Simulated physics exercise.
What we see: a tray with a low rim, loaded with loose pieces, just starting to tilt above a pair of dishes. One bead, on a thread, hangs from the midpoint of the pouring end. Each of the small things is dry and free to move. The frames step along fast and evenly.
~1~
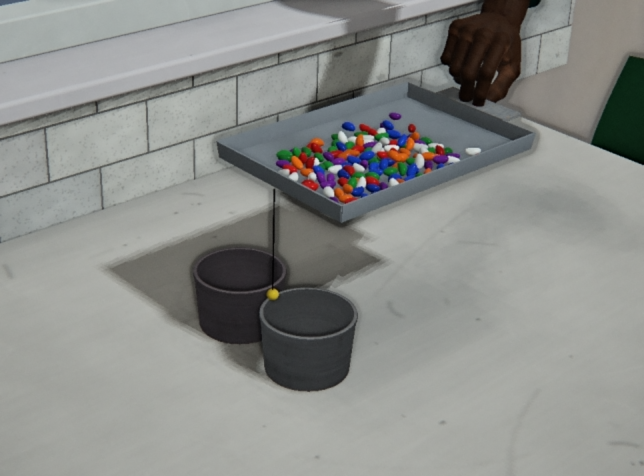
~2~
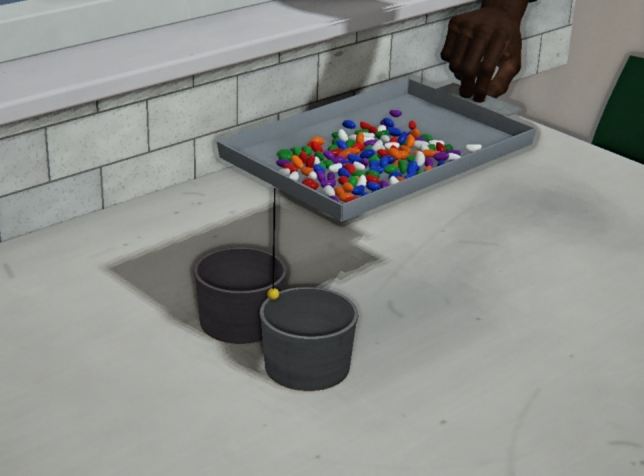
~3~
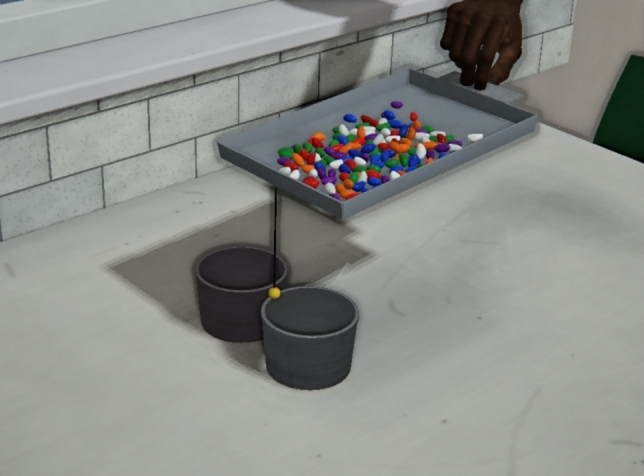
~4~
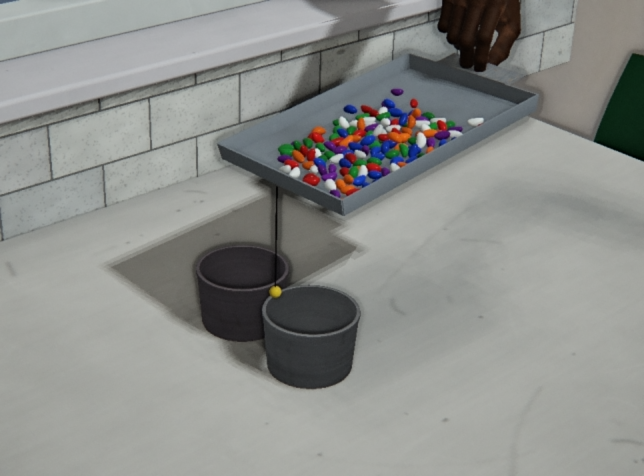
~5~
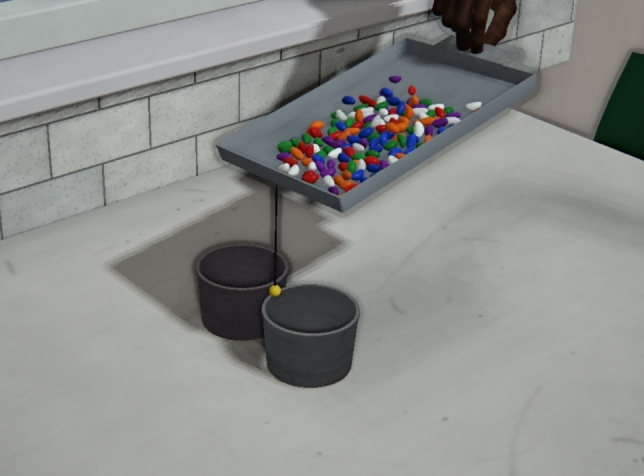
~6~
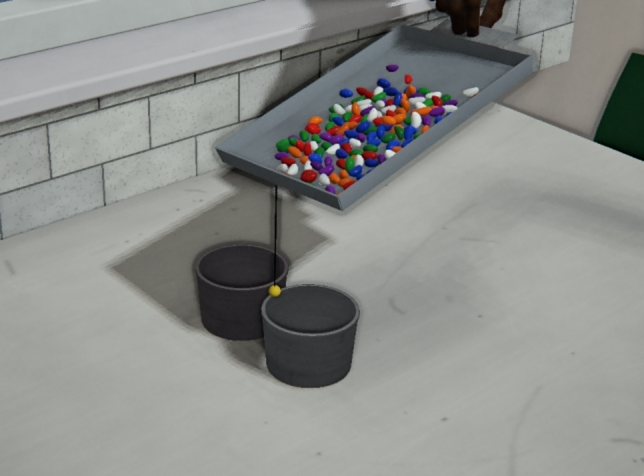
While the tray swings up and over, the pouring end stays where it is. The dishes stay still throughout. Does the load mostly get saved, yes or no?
No, less than half is saved.
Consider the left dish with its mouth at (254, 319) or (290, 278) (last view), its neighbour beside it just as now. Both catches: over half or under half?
Place 1: Lower than half; place 2: Lower than half.
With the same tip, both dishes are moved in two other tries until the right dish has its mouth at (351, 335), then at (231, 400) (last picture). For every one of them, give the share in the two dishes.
0, then 10 %.
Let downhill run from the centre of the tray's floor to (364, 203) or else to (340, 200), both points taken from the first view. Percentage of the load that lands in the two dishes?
I'd say roughly 20 percent with the first slope, 10 percent with the other.
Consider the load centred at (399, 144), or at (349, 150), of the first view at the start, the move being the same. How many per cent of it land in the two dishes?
20 % and 10 %.
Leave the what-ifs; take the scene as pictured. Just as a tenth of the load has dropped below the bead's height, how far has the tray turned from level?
It's turned some 110 degrees by then.
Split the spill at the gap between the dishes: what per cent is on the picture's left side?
It works out at some 100 percent.
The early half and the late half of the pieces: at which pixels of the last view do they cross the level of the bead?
(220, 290) first, (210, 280) later.
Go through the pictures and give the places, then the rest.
In the first picture, corners of the pouring end near (220, 141) and (342, 205), level; middle of the load near (371, 161), jelly beans; left dish near (205, 305); right dish near (272, 351); bead on its thread near (273, 294).
In the second picture, corners of the pouring end near (220, 141) and (342, 204), level; middle of the load near (371, 159).
In the third picture, corners of the pouring end near (220, 142) and (342, 202), tipped barely, lowest at the left corner; middle of the load near (372, 153).
In the fourth picture, corners of the pouring end near (220, 143) and (342, 199), tipped a little, lowest at the left corner; middle of the load near (373, 145).
In the fifth picture, corners of the pouring end near (219, 144) and (340, 196), tipped a little, lowest at the left corner; middle of the load near (371, 137).
In the sixth picture, corners of the pouring end near (218, 147) and (338, 195), tipped clearly, lowest at the left corner; middle of the load near (369, 130); left dish near (207, 302); right dish near (274, 347).
Shortly afterwards, tray tipped steeply; all but a few on the tray; only a few in the air.
Next, tray tipped past a quarter turn; all but a few on the tray; only a few outside both; only a few in the air.
Some moments later, tray tipped past a quarter turn; a little in the left dish; the bulk outside both.
In the end, tray tipped past a quarter turn; none at all in the right dish; a little in the left dish; the bulk outside both.
